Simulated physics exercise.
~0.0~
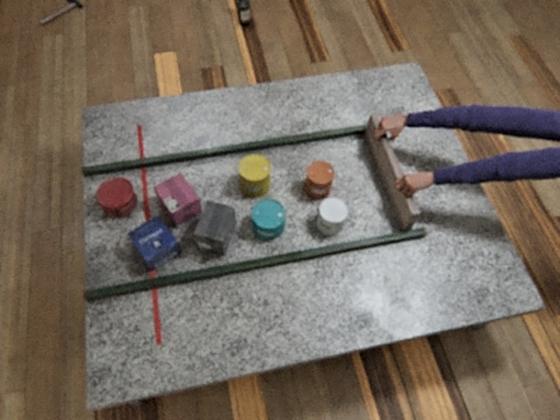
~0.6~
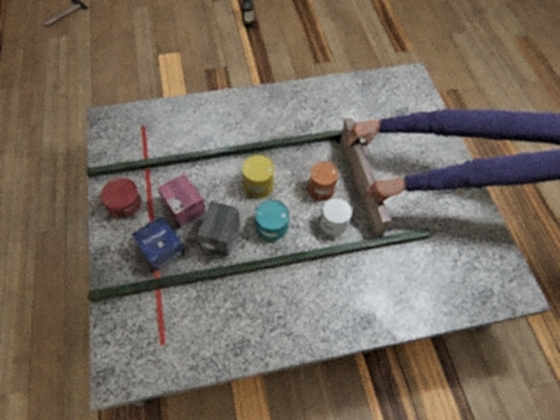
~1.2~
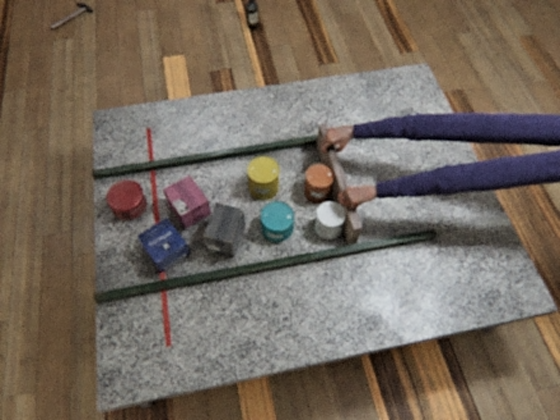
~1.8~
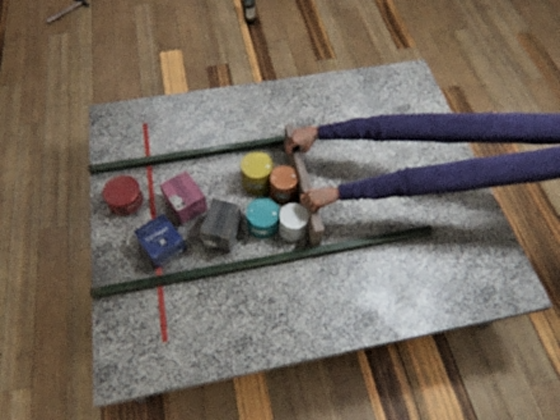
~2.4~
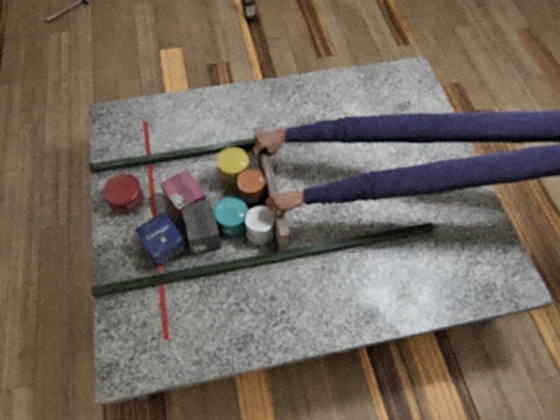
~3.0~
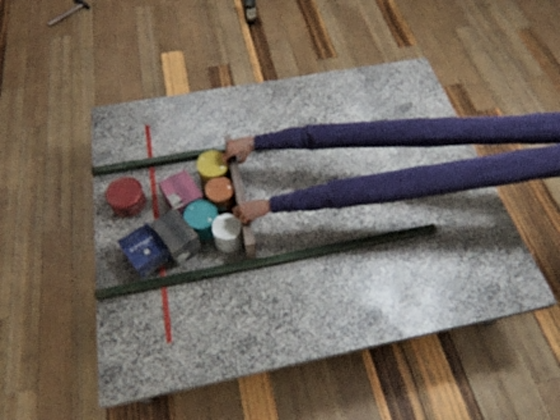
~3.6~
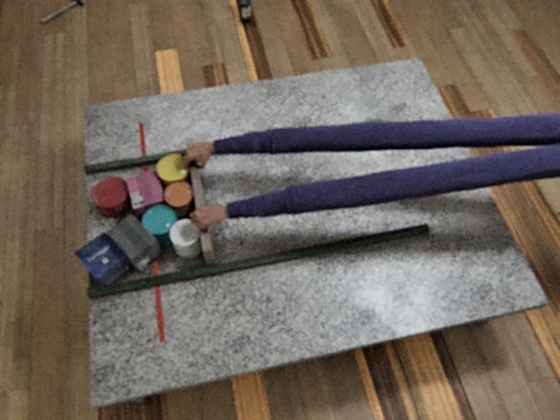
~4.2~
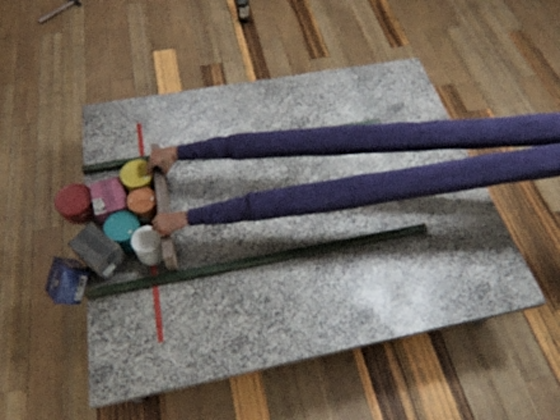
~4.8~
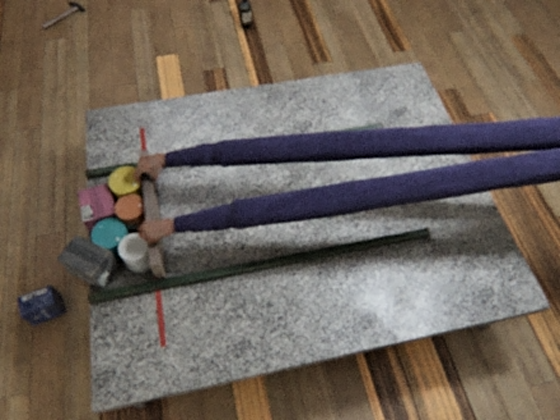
Two hands slide a plank left, pushing jumbled canisters and boxes until two drop off.
